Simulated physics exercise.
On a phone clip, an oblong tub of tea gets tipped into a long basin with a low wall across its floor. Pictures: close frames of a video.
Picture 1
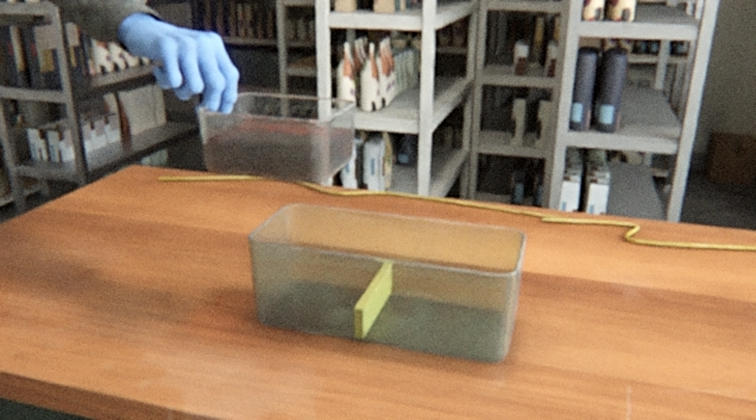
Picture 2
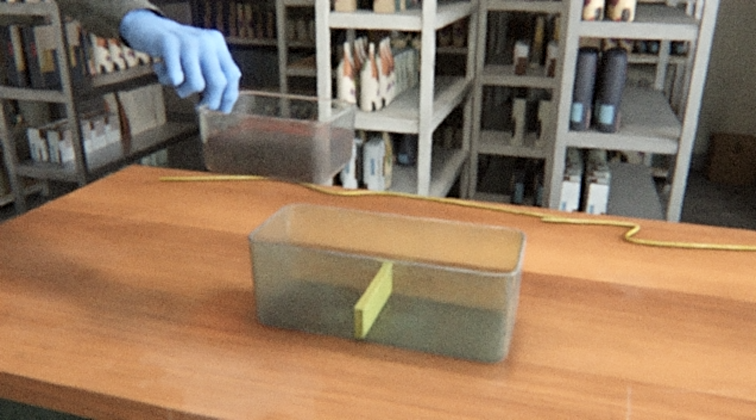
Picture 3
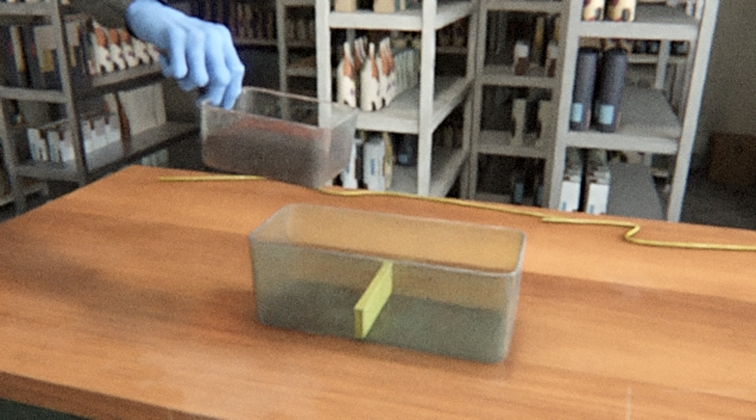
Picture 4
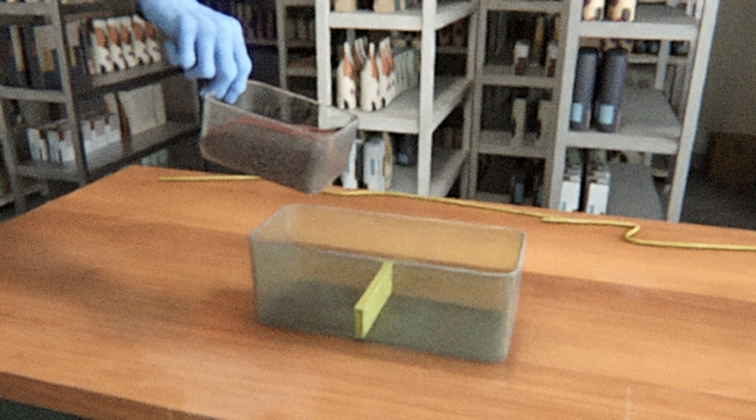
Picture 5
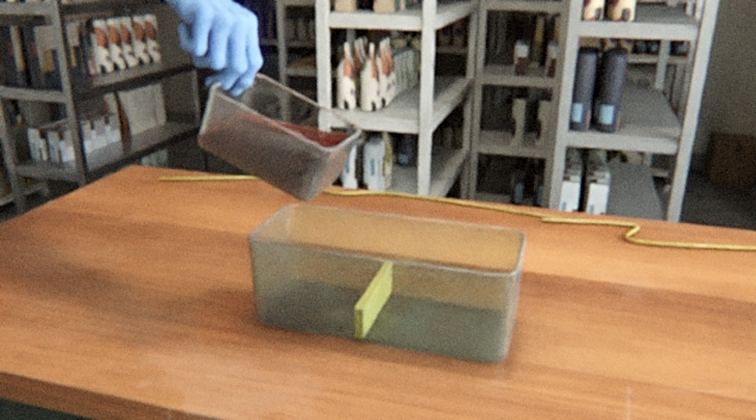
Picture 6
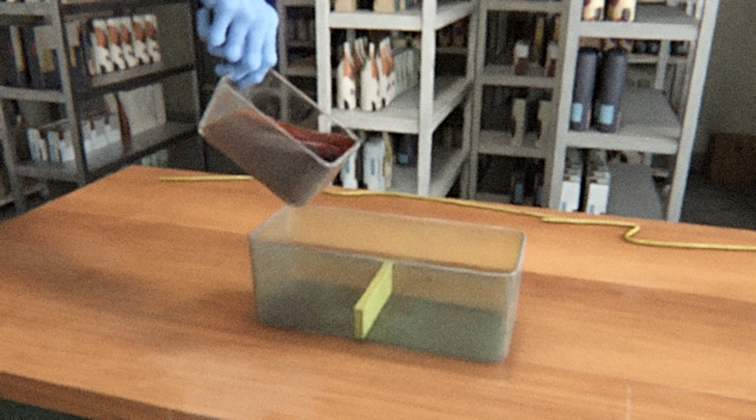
On a wooden table before storage shelves, a blue-gloved hand steadily tilting a tub of dark reddish liquid rightward above a long walled basin.
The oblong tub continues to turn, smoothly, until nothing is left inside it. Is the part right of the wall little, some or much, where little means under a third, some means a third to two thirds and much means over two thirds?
Some.
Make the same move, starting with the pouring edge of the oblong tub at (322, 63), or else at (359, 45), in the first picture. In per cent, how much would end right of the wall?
One after the other: 30 %, 65 %.
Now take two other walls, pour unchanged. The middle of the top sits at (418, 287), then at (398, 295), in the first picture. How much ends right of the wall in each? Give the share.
In order, some 5 and 20 in a hundred.
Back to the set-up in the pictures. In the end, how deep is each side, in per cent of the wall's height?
Left: About 50; right: About 30.
A moment on, the oblong tub is tipped on its side and 18 per cent is still to pour, 20 is left of the wall and 32 right of it.
Next, the oblong tub is tipped right over and 6 per cent is still to pour, 45 is left of the wall and 39 right of it.
Then the oblong tub is tipped right over and 0 per cent is still to pour, 52 is left of the wall and 41 right of it.
Later the oblong tub is tipped right over and 0 per cent is still to pour, 53 is left of the wall and 41 right of it.
At rest 53 per cent lies left of the wall, 41 right of it and 6 outside.
